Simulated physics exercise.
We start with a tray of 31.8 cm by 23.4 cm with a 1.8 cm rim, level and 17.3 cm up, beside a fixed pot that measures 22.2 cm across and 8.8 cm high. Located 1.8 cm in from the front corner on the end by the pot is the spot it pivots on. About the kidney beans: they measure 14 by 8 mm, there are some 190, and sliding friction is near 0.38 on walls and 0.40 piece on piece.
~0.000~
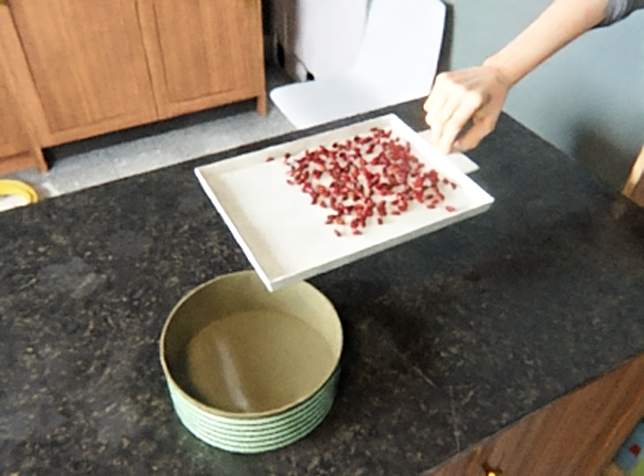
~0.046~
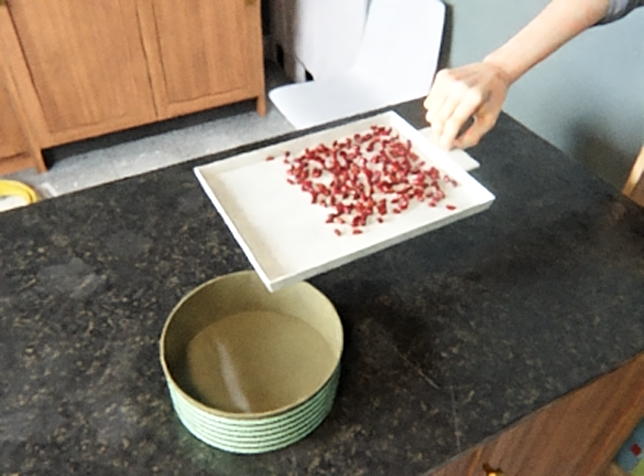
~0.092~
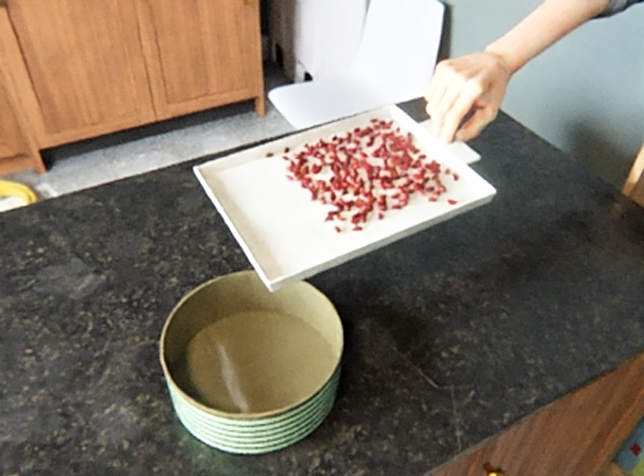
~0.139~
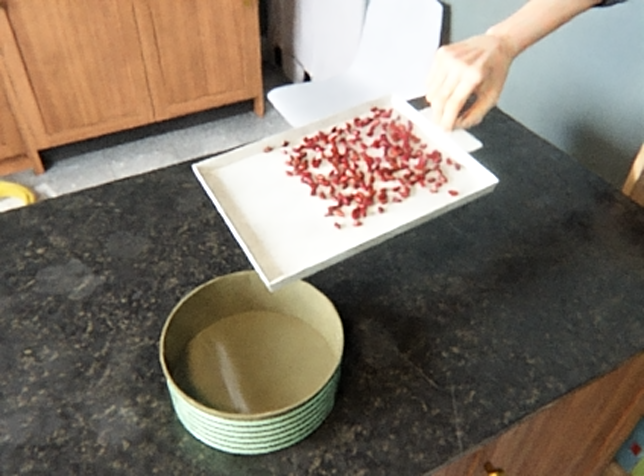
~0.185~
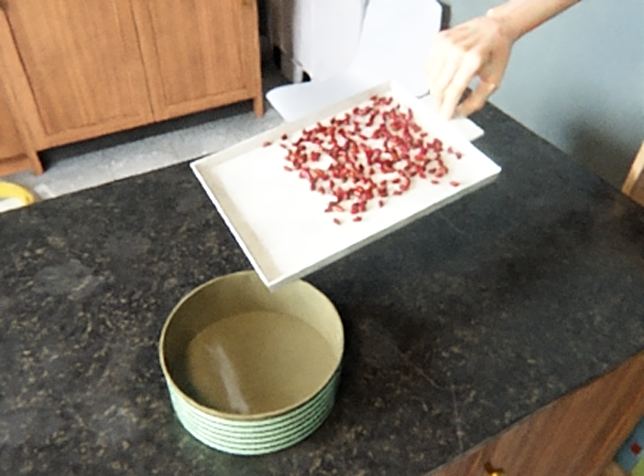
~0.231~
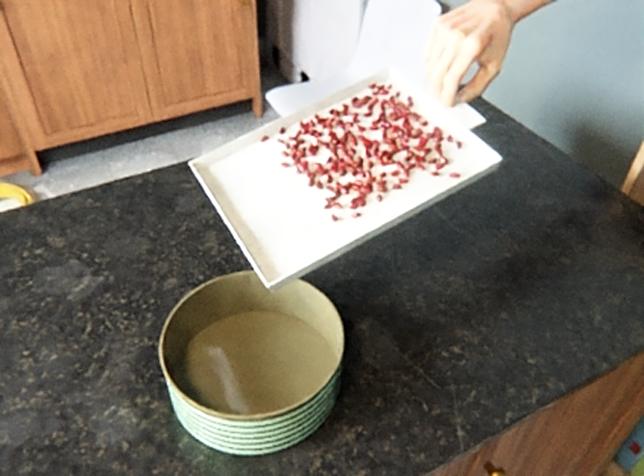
On a dark speckled countertop in a room with wooden cabinets, a hand holds a white tray scattered with red kidney beans, above and behind a round green pot. The hand raises the tray's right side slightly, gradually tilting it toward the left front corner, while the beans stay spread across it.
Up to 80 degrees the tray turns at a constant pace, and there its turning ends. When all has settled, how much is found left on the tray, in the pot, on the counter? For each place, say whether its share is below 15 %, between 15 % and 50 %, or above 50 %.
Left on the tray: Between 15 % and 50 %; pot: Above 50 %; counter: Below 15 %.
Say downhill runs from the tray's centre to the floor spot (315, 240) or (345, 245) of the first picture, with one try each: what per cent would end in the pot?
The share comes to roughly 95 in a hundred, then roughly 60 in a hundred.
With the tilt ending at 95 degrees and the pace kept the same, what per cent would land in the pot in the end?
Then about 90 per cent.
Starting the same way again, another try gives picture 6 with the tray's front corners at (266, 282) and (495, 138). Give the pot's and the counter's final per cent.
That works out as pot 30 and counter 50.
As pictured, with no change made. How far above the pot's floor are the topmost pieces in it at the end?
I'd put it at close to 2.0 centimetres.
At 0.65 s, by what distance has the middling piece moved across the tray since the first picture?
About 11 cm.
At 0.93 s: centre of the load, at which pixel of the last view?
Near (225, 272).
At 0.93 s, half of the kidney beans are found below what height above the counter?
About 18 cm.
After 0.65 s, tilt 45 degrees; the tray holds 100 %, the pot 0 %.
After 0.93 s, tilt 67 degrees; the tray holds 50 %, the pot 15 %.
After 1.31 s, tilt 80 degrees; the tray holds 35 %, the pot 60 %.
By 2.5 s all is still; tray 30 %, pot 60 %, counter 5 %.
